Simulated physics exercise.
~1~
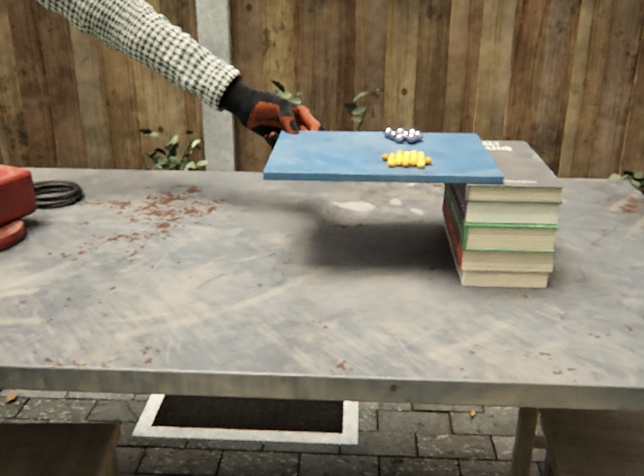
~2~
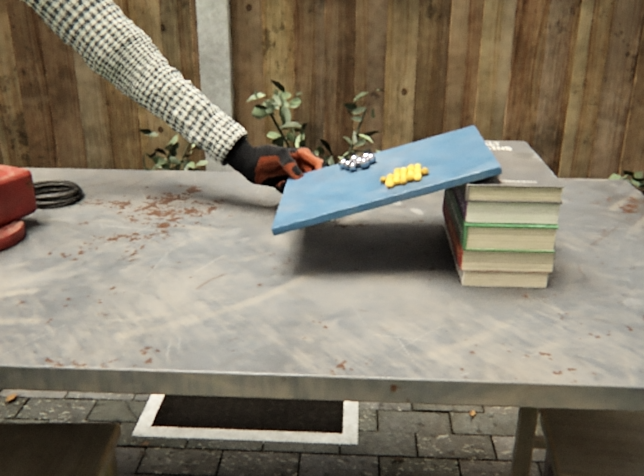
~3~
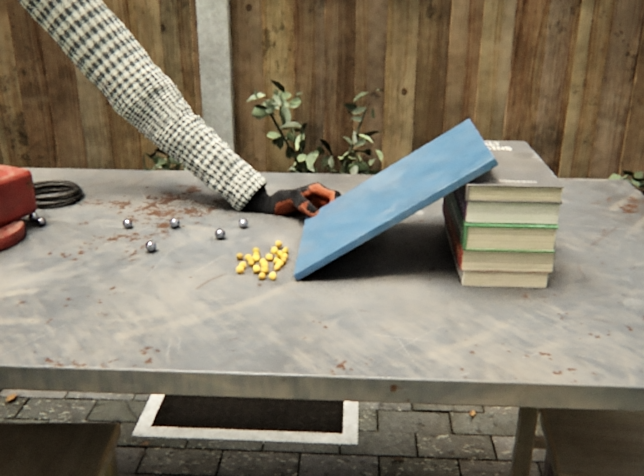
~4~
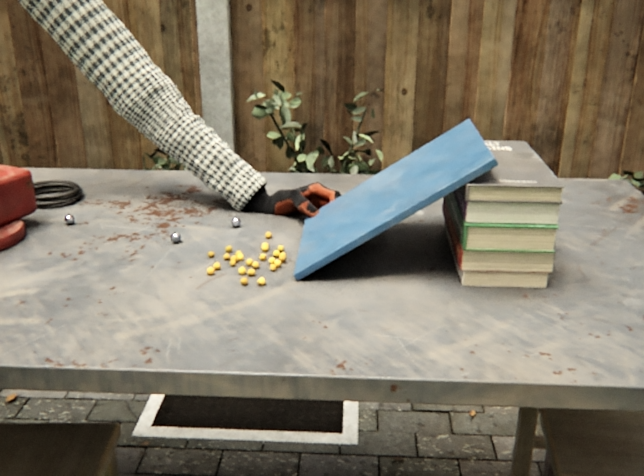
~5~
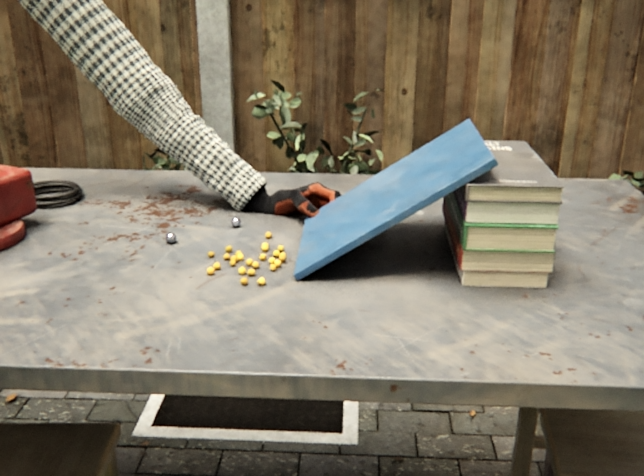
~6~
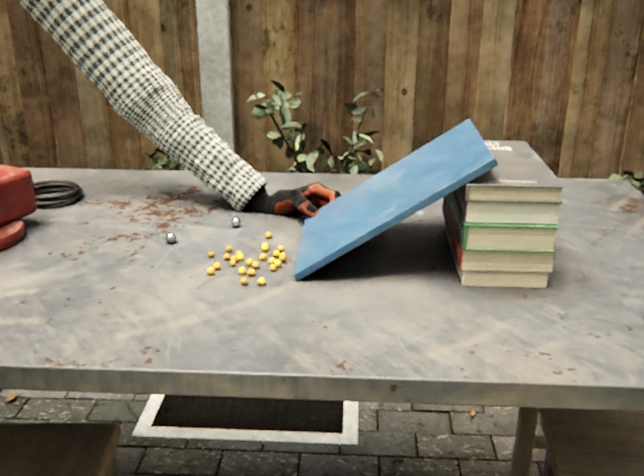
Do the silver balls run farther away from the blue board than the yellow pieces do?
Yes, the silver balls run farther, with most of them gone from view and only two left on the table. The yellow pieces spread out a little and stop near the foot of the board.
